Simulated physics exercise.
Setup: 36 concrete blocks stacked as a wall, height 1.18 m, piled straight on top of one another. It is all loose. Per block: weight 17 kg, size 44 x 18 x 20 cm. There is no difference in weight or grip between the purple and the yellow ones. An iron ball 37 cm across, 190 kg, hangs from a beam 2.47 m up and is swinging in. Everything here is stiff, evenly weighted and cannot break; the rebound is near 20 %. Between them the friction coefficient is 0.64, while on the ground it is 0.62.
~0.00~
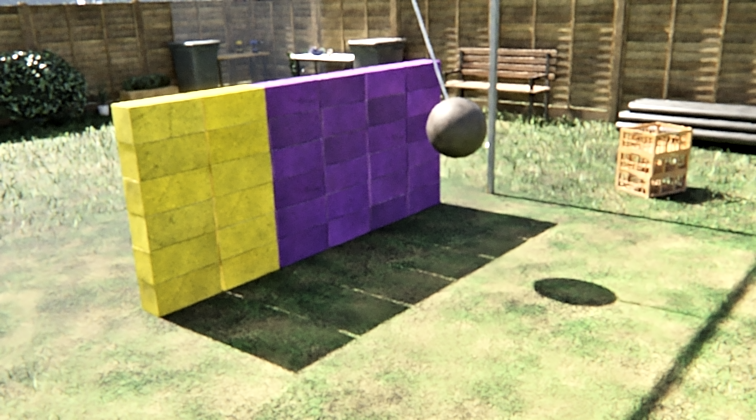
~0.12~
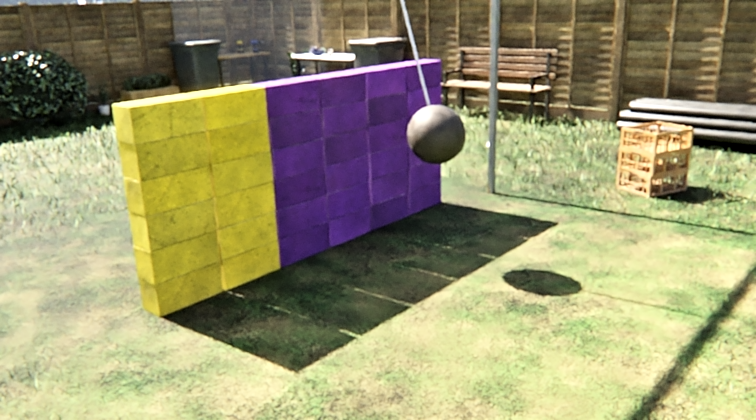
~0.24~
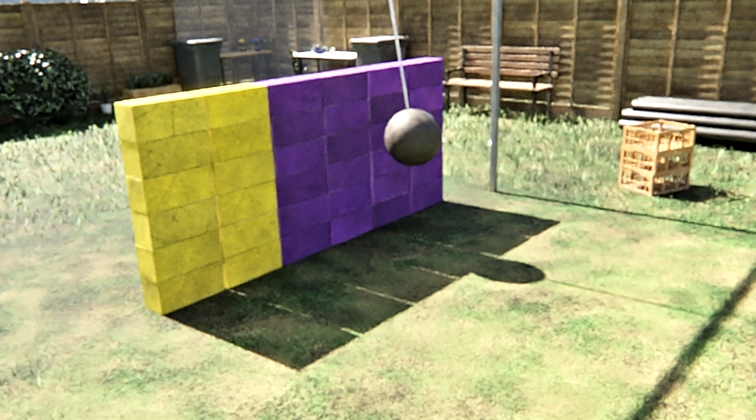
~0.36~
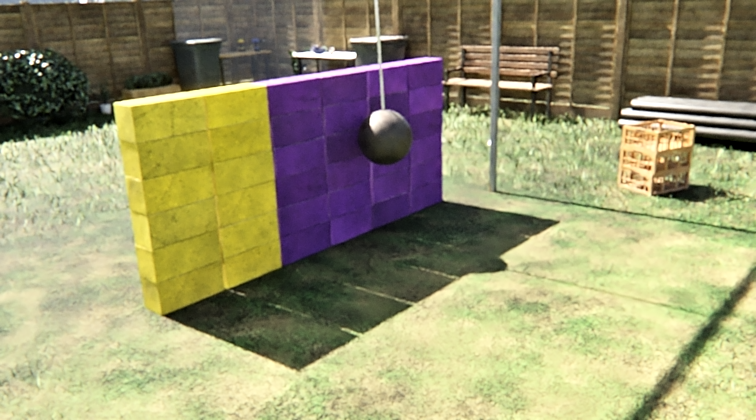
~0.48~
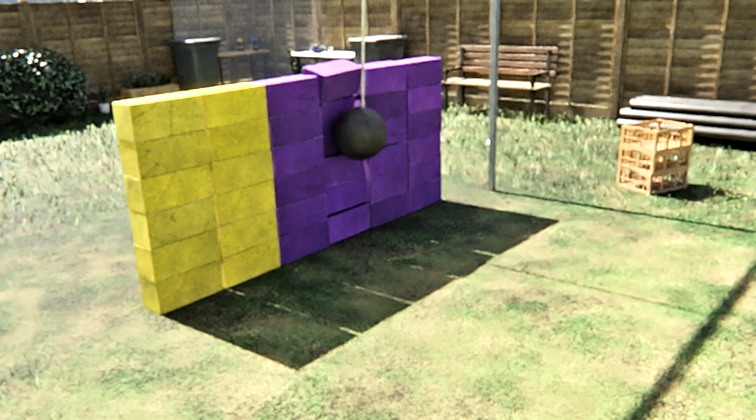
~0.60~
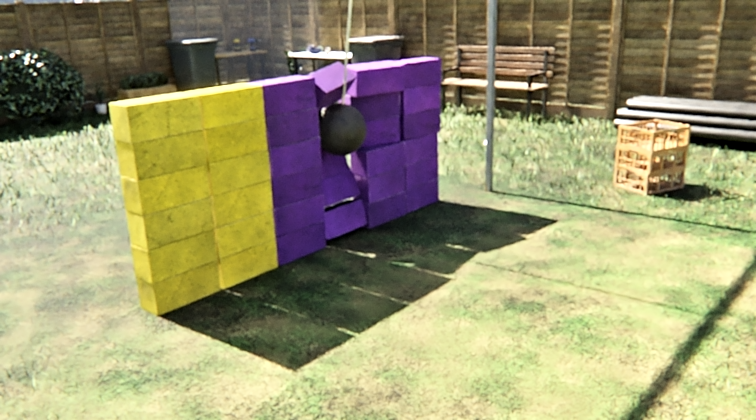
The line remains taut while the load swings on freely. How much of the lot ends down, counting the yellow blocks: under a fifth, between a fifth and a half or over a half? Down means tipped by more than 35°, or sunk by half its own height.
Ending down: Below one fifth.
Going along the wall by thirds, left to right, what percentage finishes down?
From the left: 0, then 50, then 20 percent.
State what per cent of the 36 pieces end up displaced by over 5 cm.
25 percent of them have shifted.
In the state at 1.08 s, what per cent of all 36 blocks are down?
By that time it is 25 percent.
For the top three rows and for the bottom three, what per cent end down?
30 % and 20 %.
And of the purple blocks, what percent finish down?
Colour purple - 40 percent down at the end.
By 0.76 s, line 14° past plumb; none of the 12 yellow blocks down (5 of 36 in all colours); top yellow block unmoved; top purple block tilted 8°.
By 1.08 s, line 17° past plumb; none of the 12 yellow blocks down (9 of 36 in all colours); top yellow block unmoved; top purple block tilted 48°, 13 cm lower.
By 1.64 s, line plumb; none of the 12 yellow blocks down (9 of 36 in all colours); top yellow block unmoved; top purple block on its side.
When it is over (4.0 s), line 12° past plumb; none of the 12 yellow blocks down (9 of 36 in all colours); top yellow block unmoved; top purple block on its side. That is 0 per cent. In pixels of the last frame, middles, top yellow block near (225, 106), top purple block near (327, 184).
